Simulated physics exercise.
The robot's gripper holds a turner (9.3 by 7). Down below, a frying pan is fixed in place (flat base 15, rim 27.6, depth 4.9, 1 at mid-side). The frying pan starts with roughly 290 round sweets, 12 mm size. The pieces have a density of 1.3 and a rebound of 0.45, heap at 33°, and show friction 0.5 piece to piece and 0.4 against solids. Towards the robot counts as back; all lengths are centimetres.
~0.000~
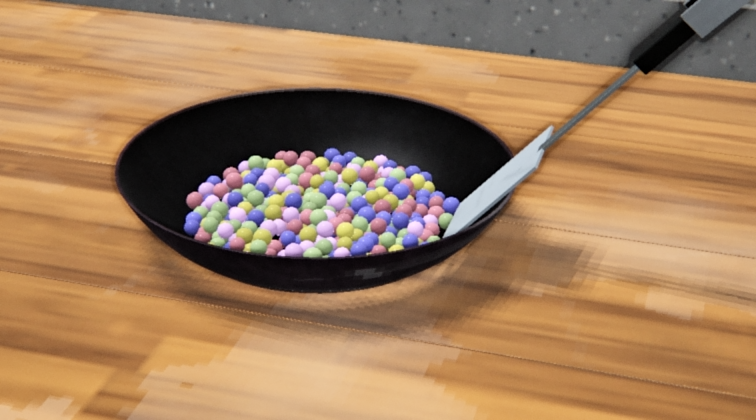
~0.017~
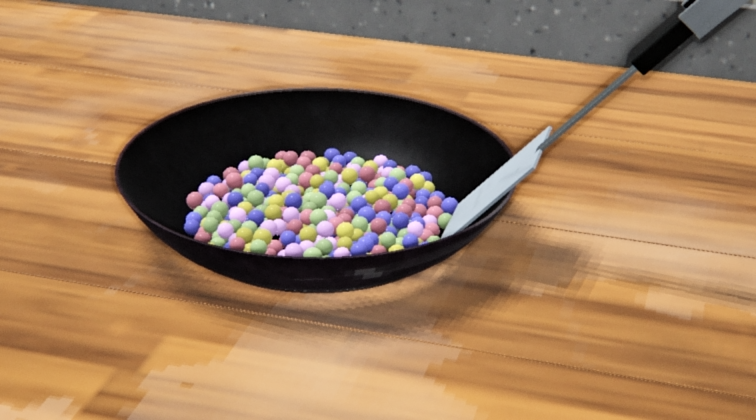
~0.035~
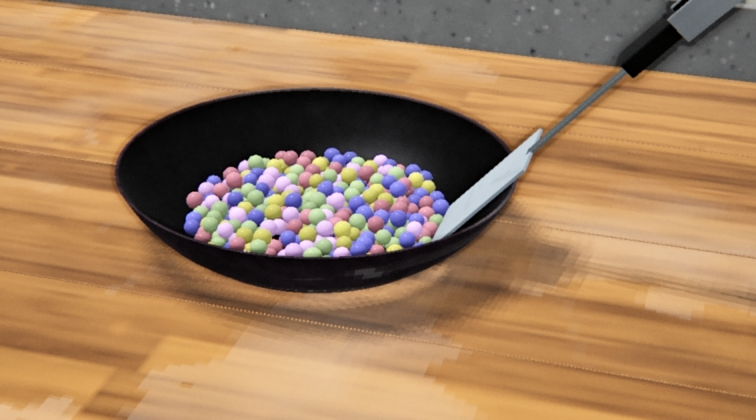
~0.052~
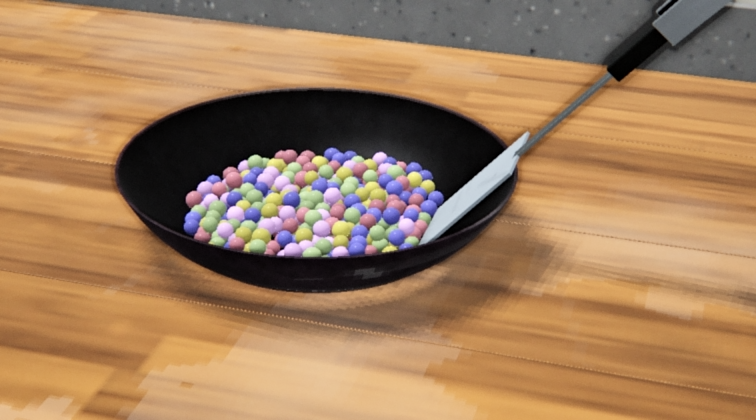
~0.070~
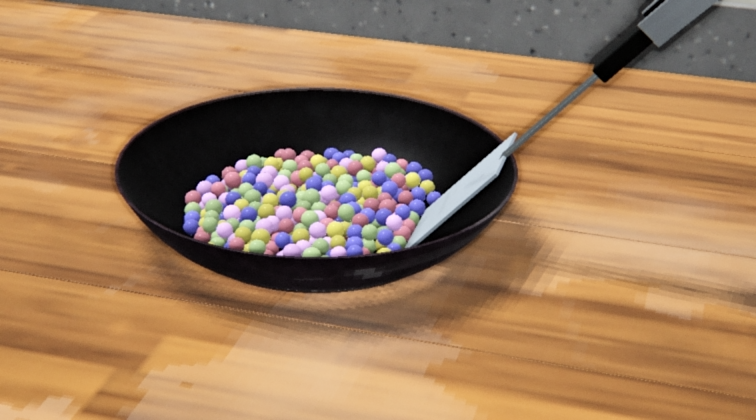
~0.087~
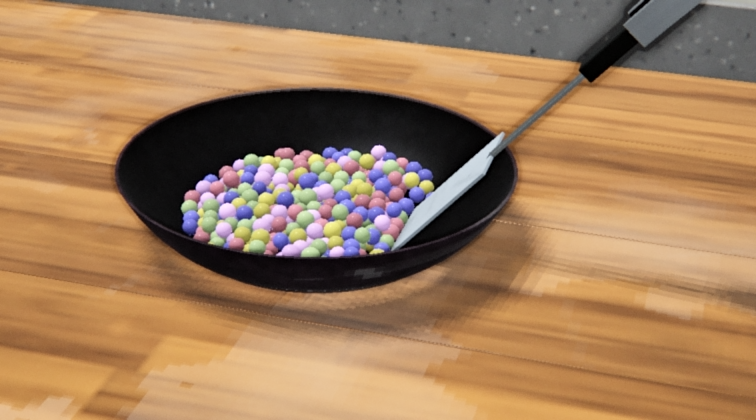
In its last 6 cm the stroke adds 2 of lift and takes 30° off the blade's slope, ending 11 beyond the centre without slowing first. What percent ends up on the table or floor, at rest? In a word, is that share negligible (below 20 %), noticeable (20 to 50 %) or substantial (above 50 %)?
In a word, negligible.
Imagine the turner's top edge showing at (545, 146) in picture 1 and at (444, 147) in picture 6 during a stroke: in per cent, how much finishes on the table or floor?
Near 25 in a hundred.
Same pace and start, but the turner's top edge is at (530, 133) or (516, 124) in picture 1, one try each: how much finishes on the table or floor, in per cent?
Close to 15 and 15 percent respectively.
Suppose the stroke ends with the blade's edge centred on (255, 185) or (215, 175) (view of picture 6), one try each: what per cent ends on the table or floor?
First try roughly 0 percent, second roughly 0 percent.
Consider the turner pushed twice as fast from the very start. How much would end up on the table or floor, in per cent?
Some 30 in a hundred.
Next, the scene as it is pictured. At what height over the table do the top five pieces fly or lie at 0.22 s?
Height: Approx. 3 cm.
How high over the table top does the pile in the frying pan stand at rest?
Close to 6.5 centimetres high.
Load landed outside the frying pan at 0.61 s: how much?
About 10 per cent.
After 0.22 s, sloping 49°, highest piece 3 above the table; 291 in the frying pan.
After 0.35 s, sloping 40°, highest piece 5 above the table; 291 in the frying pan.
After 0.61 s, sloping 19°, highest piece 6 above the table; 259 in the frying pan, 28 on the table or floor, 4 on the blade or in flight.
After 1.66 s, sloping 19°, highest piece 6 above the table; 259 in the frying pan, 32 on the table or floor.
At rest, 259 in the frying pan, 32 on the table or floor. That is 11 % on the table or floor.
